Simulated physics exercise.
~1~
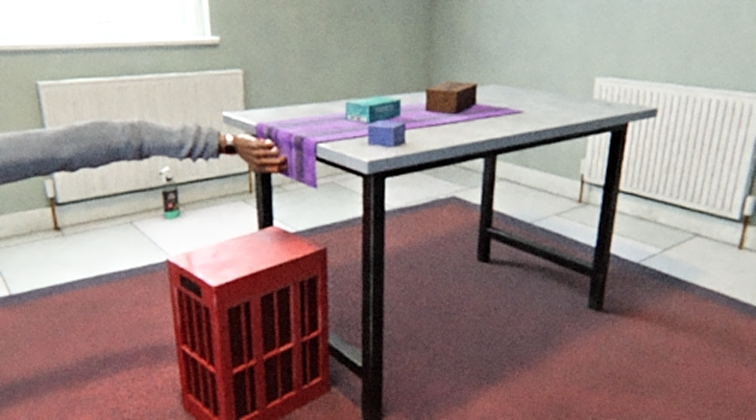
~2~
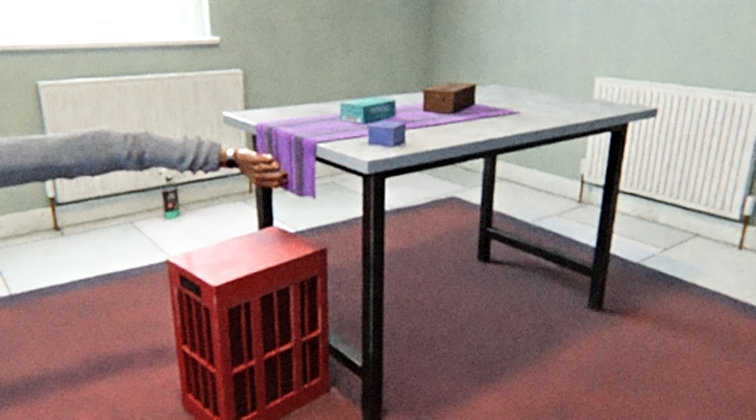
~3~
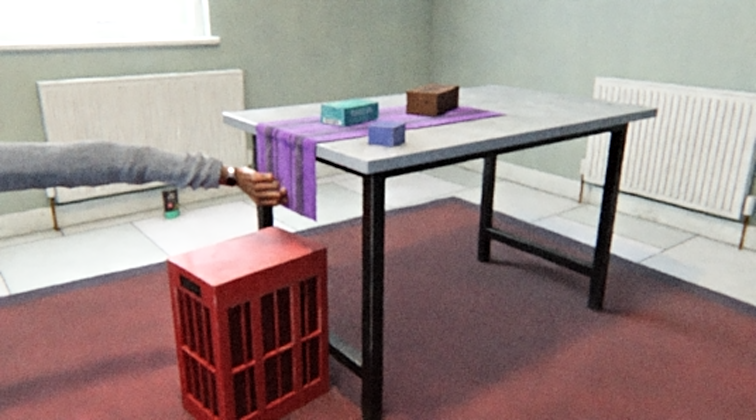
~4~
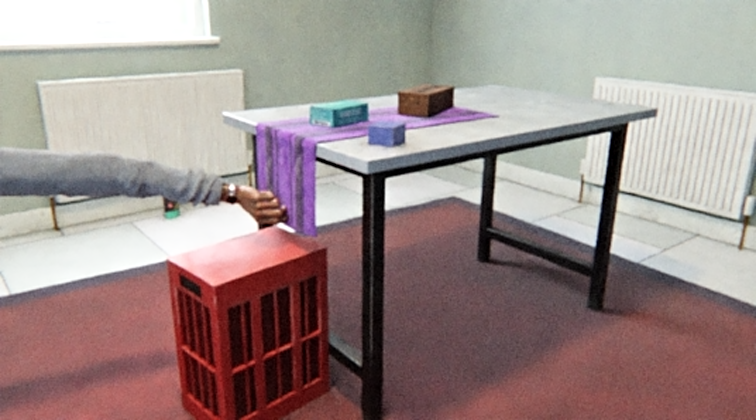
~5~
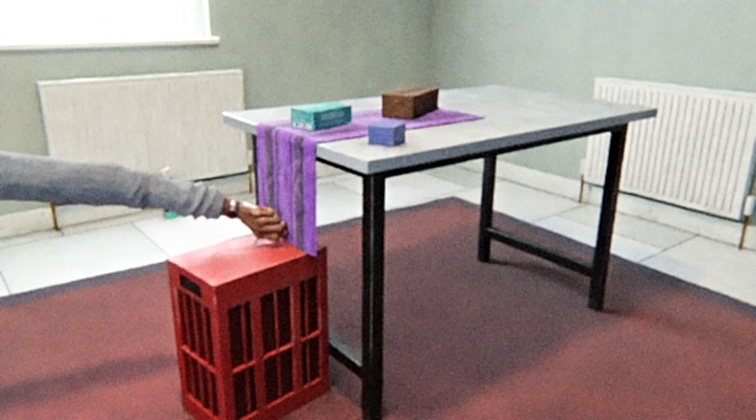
On a table, a hand slowly pulls a purple runner down, carrying two boxes left.
